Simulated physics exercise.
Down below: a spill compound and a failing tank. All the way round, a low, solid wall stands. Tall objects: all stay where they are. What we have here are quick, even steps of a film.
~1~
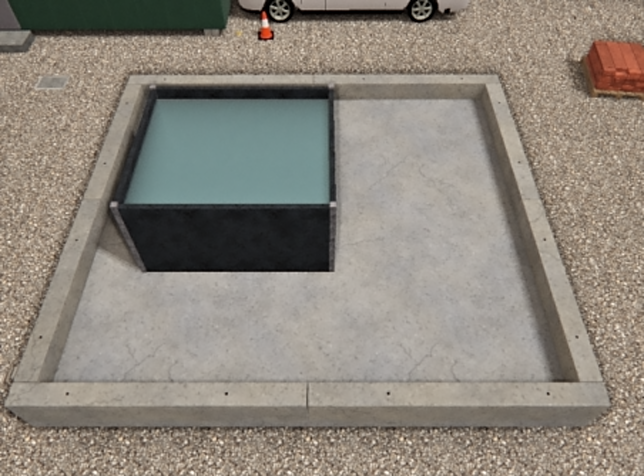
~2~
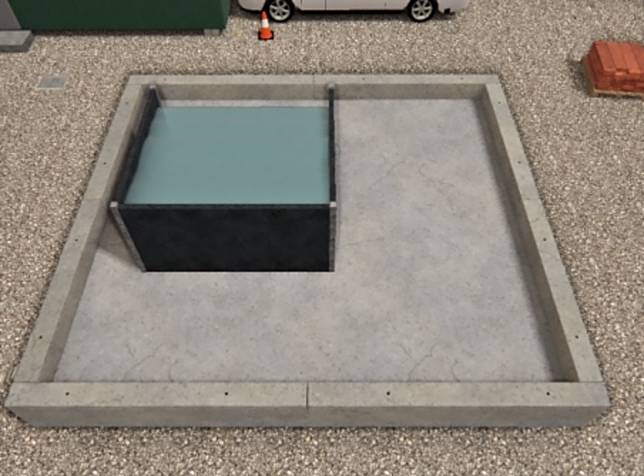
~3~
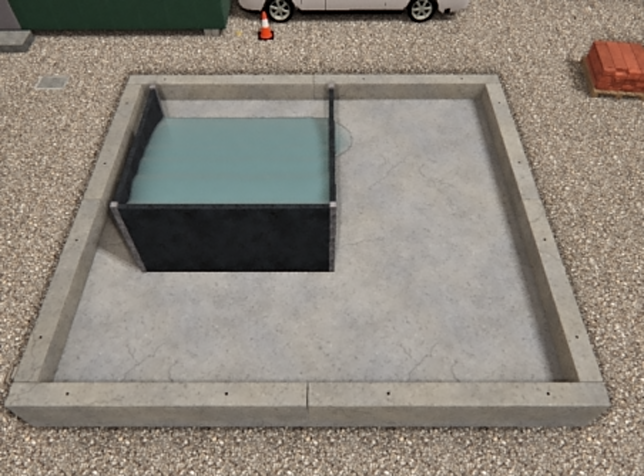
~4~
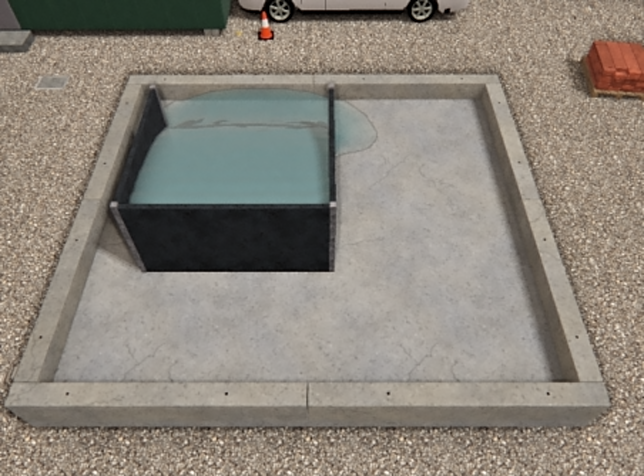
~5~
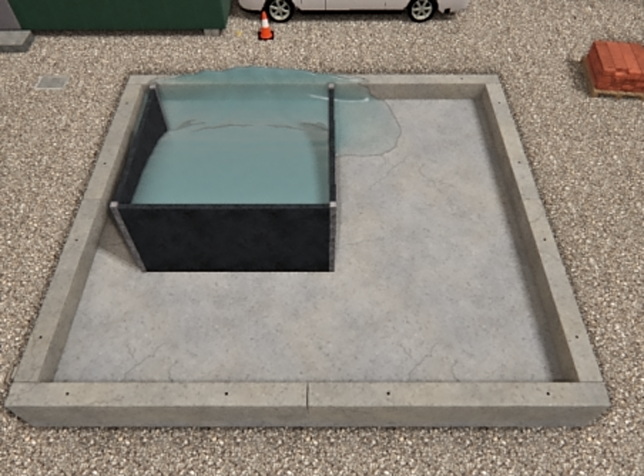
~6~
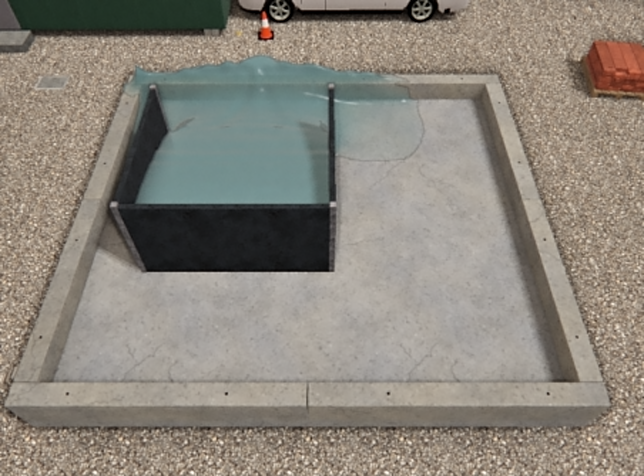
In a gravel yard seen from high above at a slant, a low concrete wall rings a pale grey slab. A dark-sided tank of blue-green water stands at the slab's upper left, with a green container, white vehicle and orange cone beyond and red bricks at right. The tank's far side opens and water pours out, spreading rightward and washing up over the back wall, while the camera stays still.
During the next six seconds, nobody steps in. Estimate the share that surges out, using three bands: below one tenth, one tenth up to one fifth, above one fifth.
The wall lets upward of a fifth slip out.
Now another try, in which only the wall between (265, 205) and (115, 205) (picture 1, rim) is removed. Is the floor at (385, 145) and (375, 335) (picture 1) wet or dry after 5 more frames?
Going through them in order gives still bare, waterlogged.
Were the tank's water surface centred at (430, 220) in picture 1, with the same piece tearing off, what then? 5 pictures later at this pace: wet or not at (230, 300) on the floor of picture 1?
Untouched.
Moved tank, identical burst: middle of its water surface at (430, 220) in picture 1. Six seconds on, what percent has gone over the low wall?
Close to 24 parts in a hundred.
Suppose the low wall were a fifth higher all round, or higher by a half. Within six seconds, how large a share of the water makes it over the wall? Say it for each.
Well, you'd get 30 per cent in the first case and 16 per cent in the second.
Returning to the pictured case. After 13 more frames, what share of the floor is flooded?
It comes to roughly 55 in a hundred.
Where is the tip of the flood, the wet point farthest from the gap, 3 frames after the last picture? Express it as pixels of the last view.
(475, 106).
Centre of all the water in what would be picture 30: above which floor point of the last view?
Somewhere around (291, 194) in the last view.
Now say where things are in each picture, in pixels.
Still water in the water tank at (235, 146), in the first picture.
The front is at (336, 153), out from the gap on the water tank's far side, in the second picture.
Water pours out on the water tank's far side and has run to (344, 134), in the third picture.
The front is at (362, 118), out from the gap on the water tank's far side, in the fourth picture.
Water pours out on the water tank's far side and has run to (380, 101), in the fifth picture.
Water pours out on the water tank's far side and has run to (414, 101), in the sixth picture.
A moment on, water covers 30 % of the floor; the low wall has let 11 % over.
Next, water covers 35 % of the floor; the low wall has let 19 % over.
Then, water covers 55 % of the floor; the low wall has let 35 % over.
Later, water covers 70 % of the floor; the low wall has let 37 % over.
In the end, water covers 80 % of the floor; the low wall has let 37 % over.
